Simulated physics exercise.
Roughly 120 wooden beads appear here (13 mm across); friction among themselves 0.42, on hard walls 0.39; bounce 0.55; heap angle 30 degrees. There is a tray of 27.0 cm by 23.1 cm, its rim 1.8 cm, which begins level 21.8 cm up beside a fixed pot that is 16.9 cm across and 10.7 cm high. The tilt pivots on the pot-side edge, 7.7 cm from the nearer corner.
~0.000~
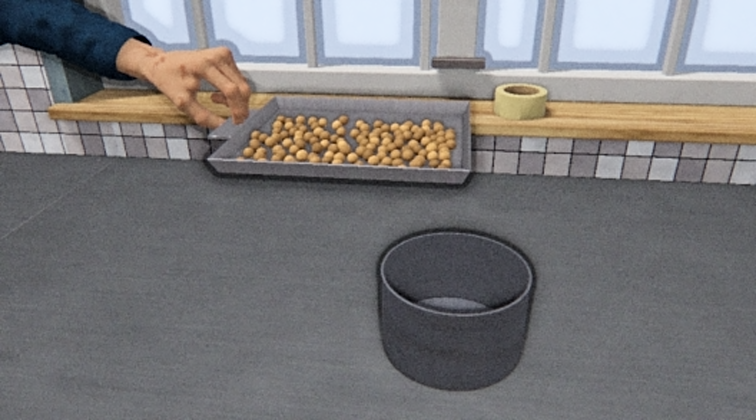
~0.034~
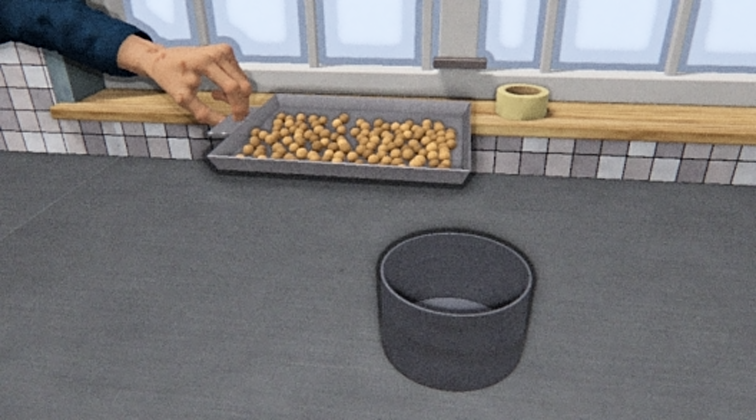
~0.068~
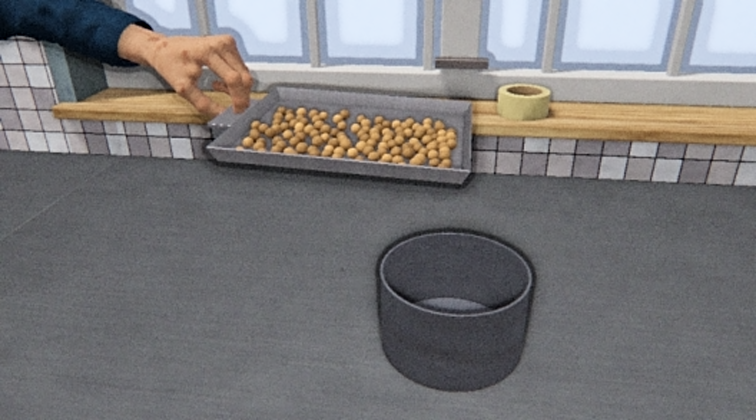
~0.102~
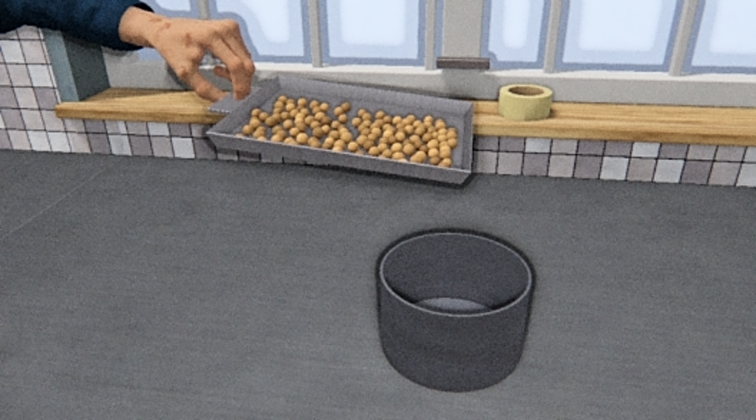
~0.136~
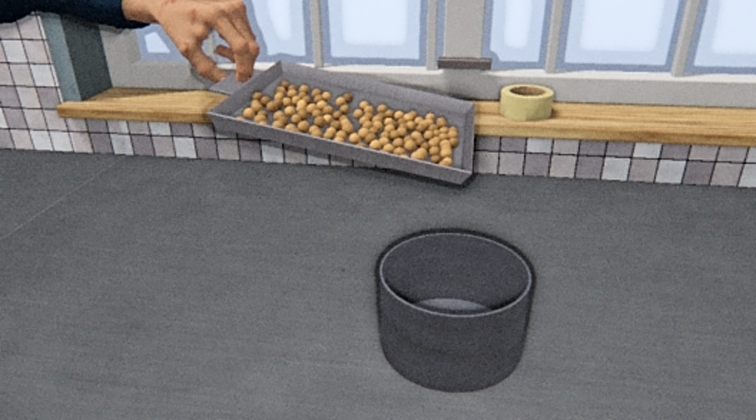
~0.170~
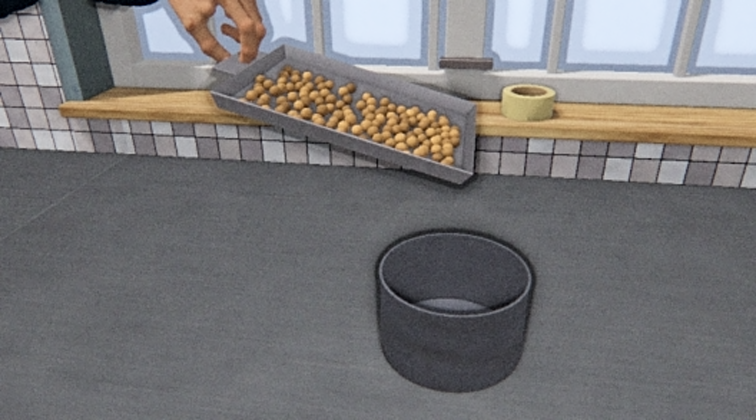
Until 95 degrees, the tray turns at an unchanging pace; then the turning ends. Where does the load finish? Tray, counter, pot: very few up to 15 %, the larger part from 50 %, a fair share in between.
Tray very few; counter the larger part; pot a fair share.
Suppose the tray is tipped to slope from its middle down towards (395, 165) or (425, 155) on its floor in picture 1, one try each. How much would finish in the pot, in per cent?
I'd put it at about 90 per cent for the first tilt and about 80 per cent for the second.
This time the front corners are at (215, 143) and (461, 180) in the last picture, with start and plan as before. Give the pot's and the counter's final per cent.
The pot gets 90 and the counter 10.
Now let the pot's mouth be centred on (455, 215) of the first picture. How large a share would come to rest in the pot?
Roughly 25 percent would end up there.
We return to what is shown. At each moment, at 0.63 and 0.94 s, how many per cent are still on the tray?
About 60, 0.
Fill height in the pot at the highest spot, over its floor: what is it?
Some 1.5 cm above the floor.
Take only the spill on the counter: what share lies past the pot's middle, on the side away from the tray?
Some 90 per cent.
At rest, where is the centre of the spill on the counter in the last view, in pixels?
(578, 293), about.
After 0.45 s, tilt 56 degrees; the tray holds 100 %, the pot 0 %.
Then, at 0.63 s, tilt 81 degrees; the tray holds 60 %, the pot 0 %.
After 0.94 s, tilt 95 degrees; the tray holds 0 %, the pot 20 %.
At rest (2.1 s), tray 0 %, counter 80 %, pot 20 %.
